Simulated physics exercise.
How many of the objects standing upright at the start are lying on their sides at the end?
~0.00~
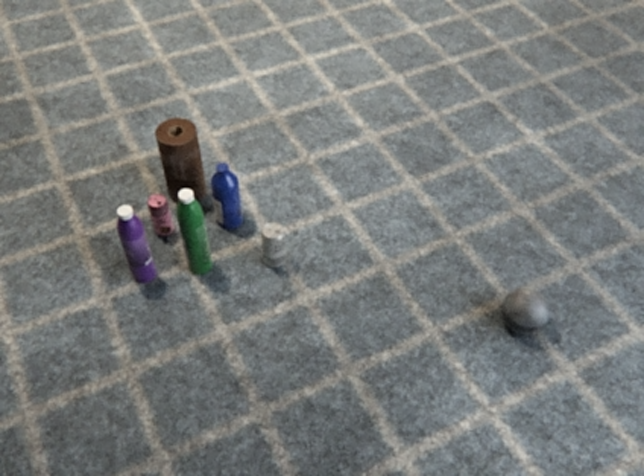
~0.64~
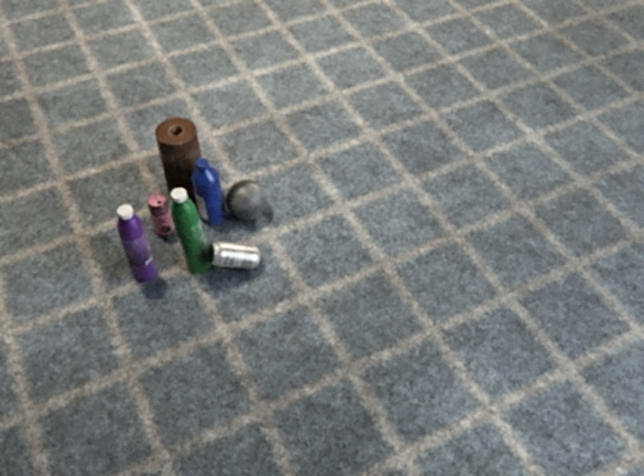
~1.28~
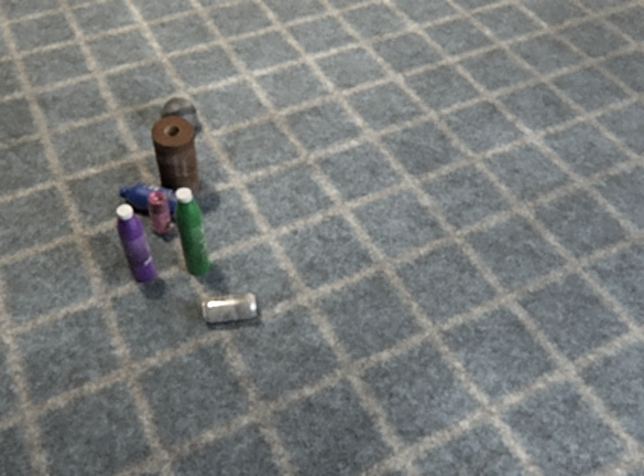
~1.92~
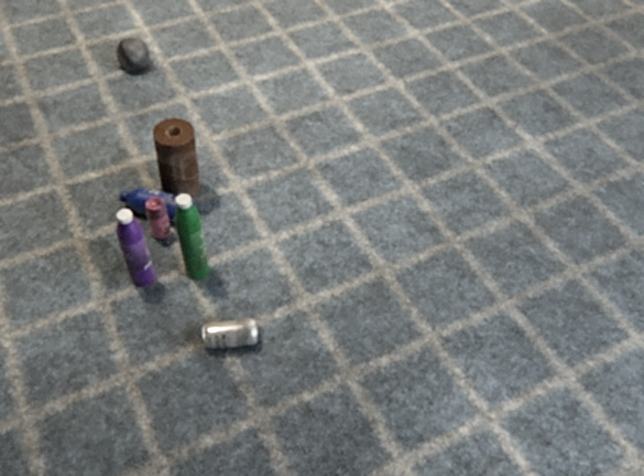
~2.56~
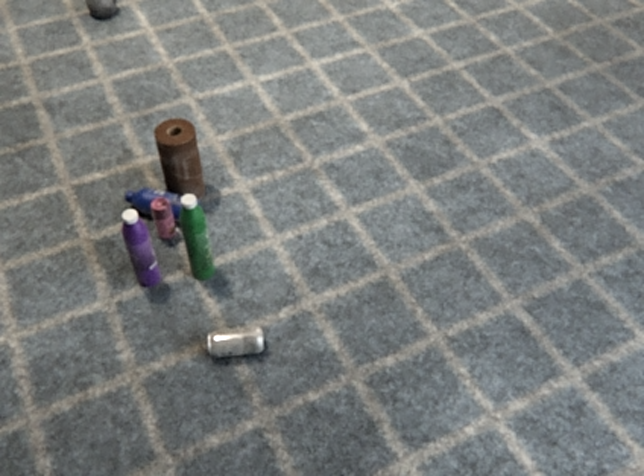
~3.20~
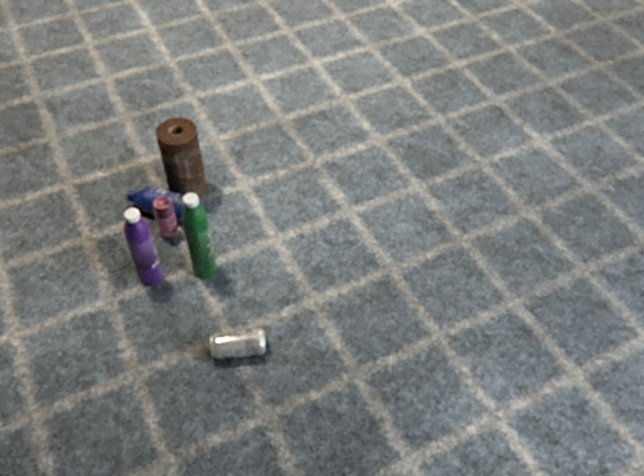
Two of them end up on their sides, the white can and the blue bottle.
